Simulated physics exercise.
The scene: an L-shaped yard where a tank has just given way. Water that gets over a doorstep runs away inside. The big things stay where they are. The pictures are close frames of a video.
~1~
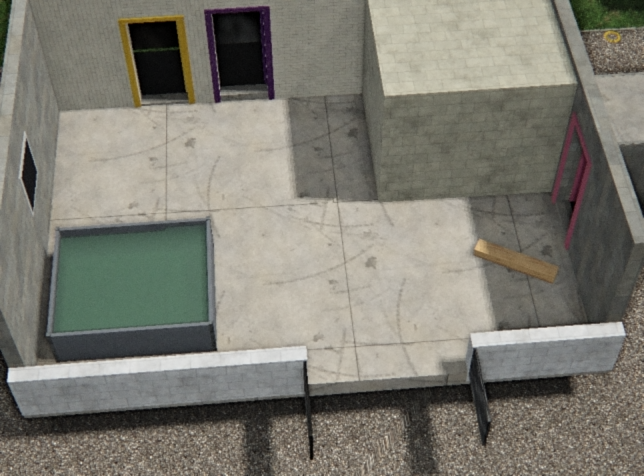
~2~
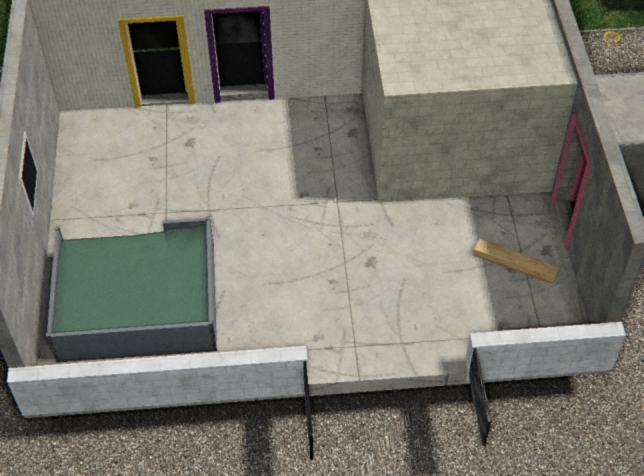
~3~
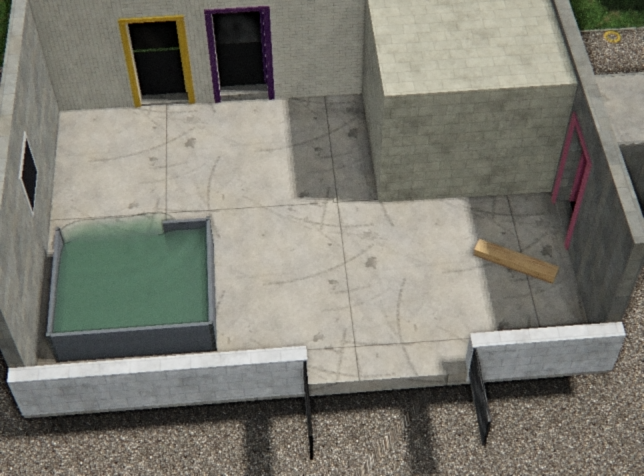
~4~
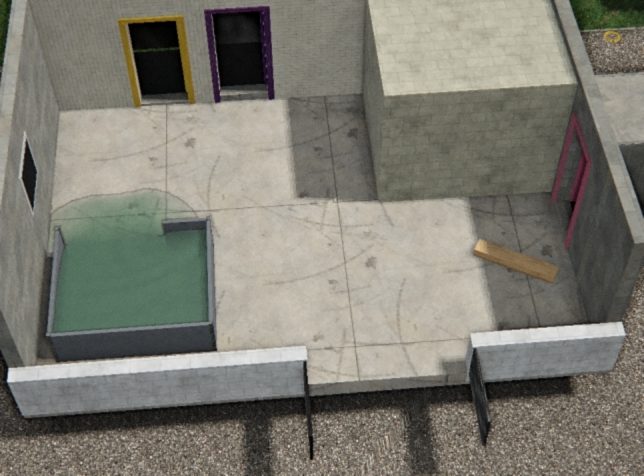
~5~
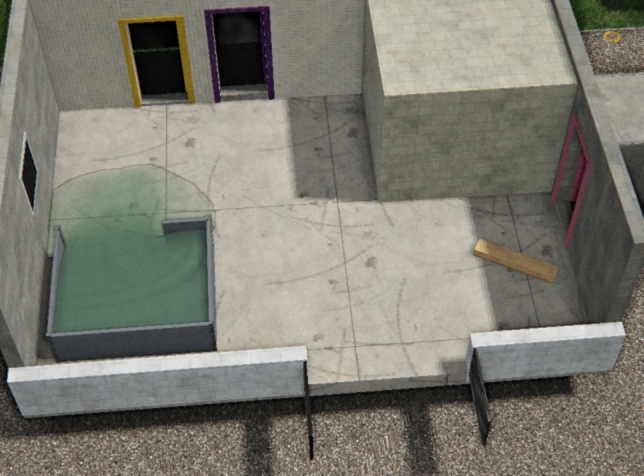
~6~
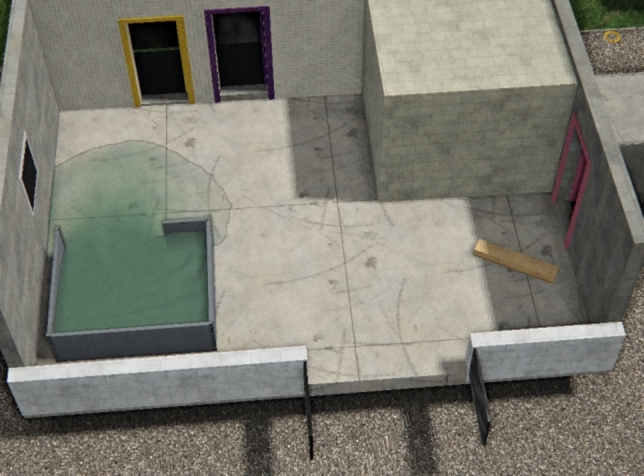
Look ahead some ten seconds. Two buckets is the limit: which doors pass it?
The purple door stays under that; the pink door stays under that; the yellow door takes more than that.
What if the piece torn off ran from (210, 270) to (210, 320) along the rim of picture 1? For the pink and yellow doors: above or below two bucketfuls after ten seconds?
Then: The pink door takes more, the yellow door is under.
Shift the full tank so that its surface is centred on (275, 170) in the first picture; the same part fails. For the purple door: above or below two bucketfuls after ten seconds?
One by one: The purple door goes over.
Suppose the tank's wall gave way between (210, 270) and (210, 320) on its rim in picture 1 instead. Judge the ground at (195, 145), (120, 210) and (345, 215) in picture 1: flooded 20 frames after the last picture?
In that order: Clear, clear, flooded.
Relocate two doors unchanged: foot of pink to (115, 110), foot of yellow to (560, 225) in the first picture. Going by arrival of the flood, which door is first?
It is the door marked pink.
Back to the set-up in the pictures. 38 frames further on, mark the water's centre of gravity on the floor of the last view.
Around (212, 201).
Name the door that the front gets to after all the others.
I say the pink-painted one.
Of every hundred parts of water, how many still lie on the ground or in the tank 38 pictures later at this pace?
About 90 per cent.
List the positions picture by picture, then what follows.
The open tank at (132, 278) is whole and still, in the first frame.
The front is at a hidden place, out from the gap on the open tank's far side, in the second frame.
Water pours out on the open tank's far side and has run to a hidden place, in the third frame.
The front is at (169, 198), out from the gap on the open tank's far side, in the fourth frame.
The front is at (153, 168), out from the gap on the open tank's far side, in the fifth frame.
The front is at (143, 145), out from the gap on the open tank's far side, in the sixth frame.
A moment on, water covers 25 % of the floor; the purple door not reached, the pink door not reached, the yellow door under two buckets in.
Next, water covers 30 % of the floor; the purple door wet at the sill, nothing in, the pink door not reached, the yellow door far over two buckets in.
Then, water covers 35 % of the floor; the purple door under two buckets in, the pink door not reached, the yellow door far over two buckets in.
Later, water covers 70 % of the floor; the purple door under two buckets in, the pink door not reached, the yellow door far over two buckets in.
In the end, water covers 90 % of the floor; the purple door under two buckets in, the pink door wet at the sill, nothing in, the yellow door far over two buckets in.
